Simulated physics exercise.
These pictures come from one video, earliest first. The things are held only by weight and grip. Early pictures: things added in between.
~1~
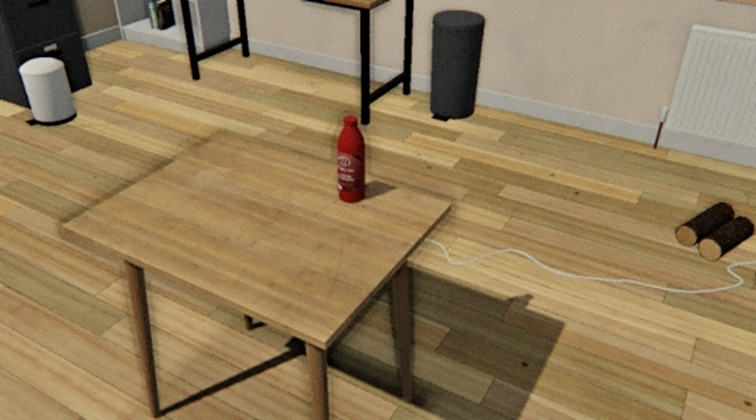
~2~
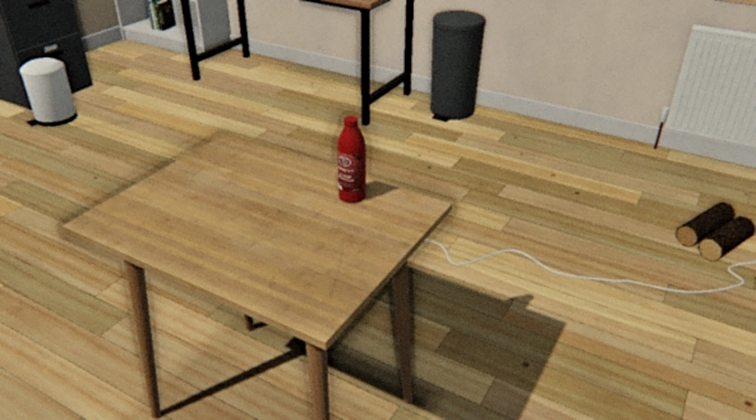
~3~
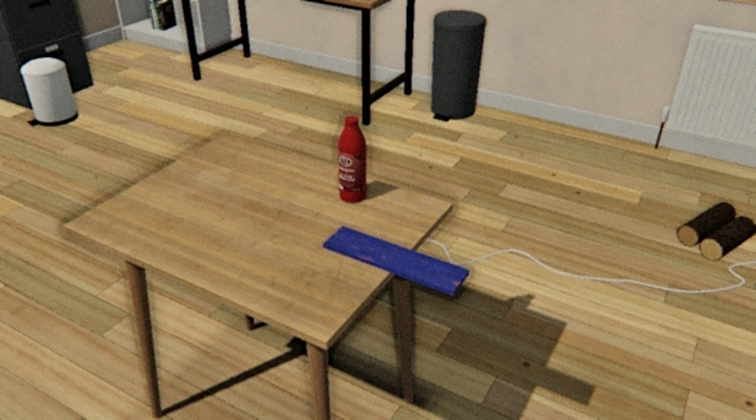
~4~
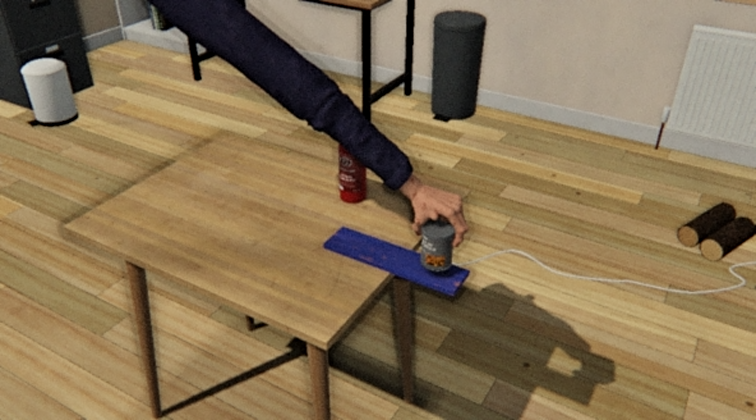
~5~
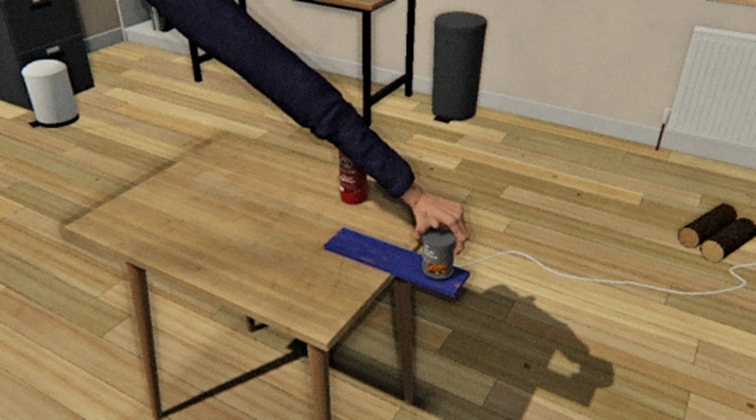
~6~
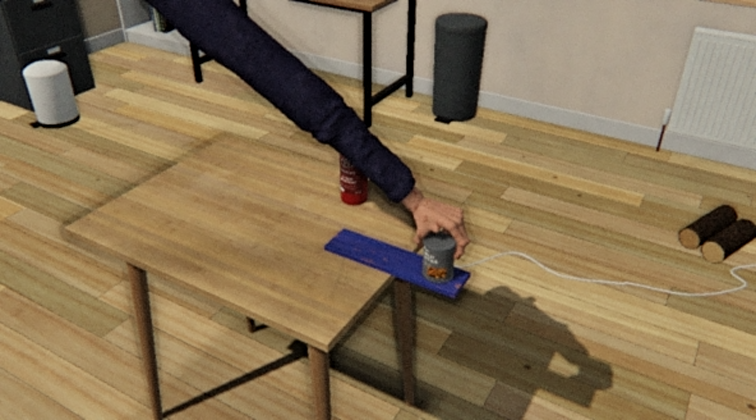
The video shows a wooden table with a red bottle on it; a blue board appears across the table's right edge, then a hand lowers a grey tin onto the board's overhanging end and keeps hold of it.
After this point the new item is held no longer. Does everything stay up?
No.
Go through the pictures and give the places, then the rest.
In the first picture, the last thing is not in view yet.
In the second picture, the last thing is not in view yet.
In the third picture, the last thing is not in view yet; blue board (394, 259).
In the fourth picture, coming down; grey tin (437, 245); blue board (394, 259).
In the fifth picture, coming down; grey tin (439, 253); blue board (395, 260).
In the sixth picture, in place under the hand; grey tin (439, 257); blue board (395, 261).
Then, 0.50 s after the last picture, blue board and grey tin now down on the floor or falling.
Then, 0.70 s after the last picture, things are still on the move.
By the end, down on the floor or falling, blue board and grey tin; red bottle in place. The board goes over.
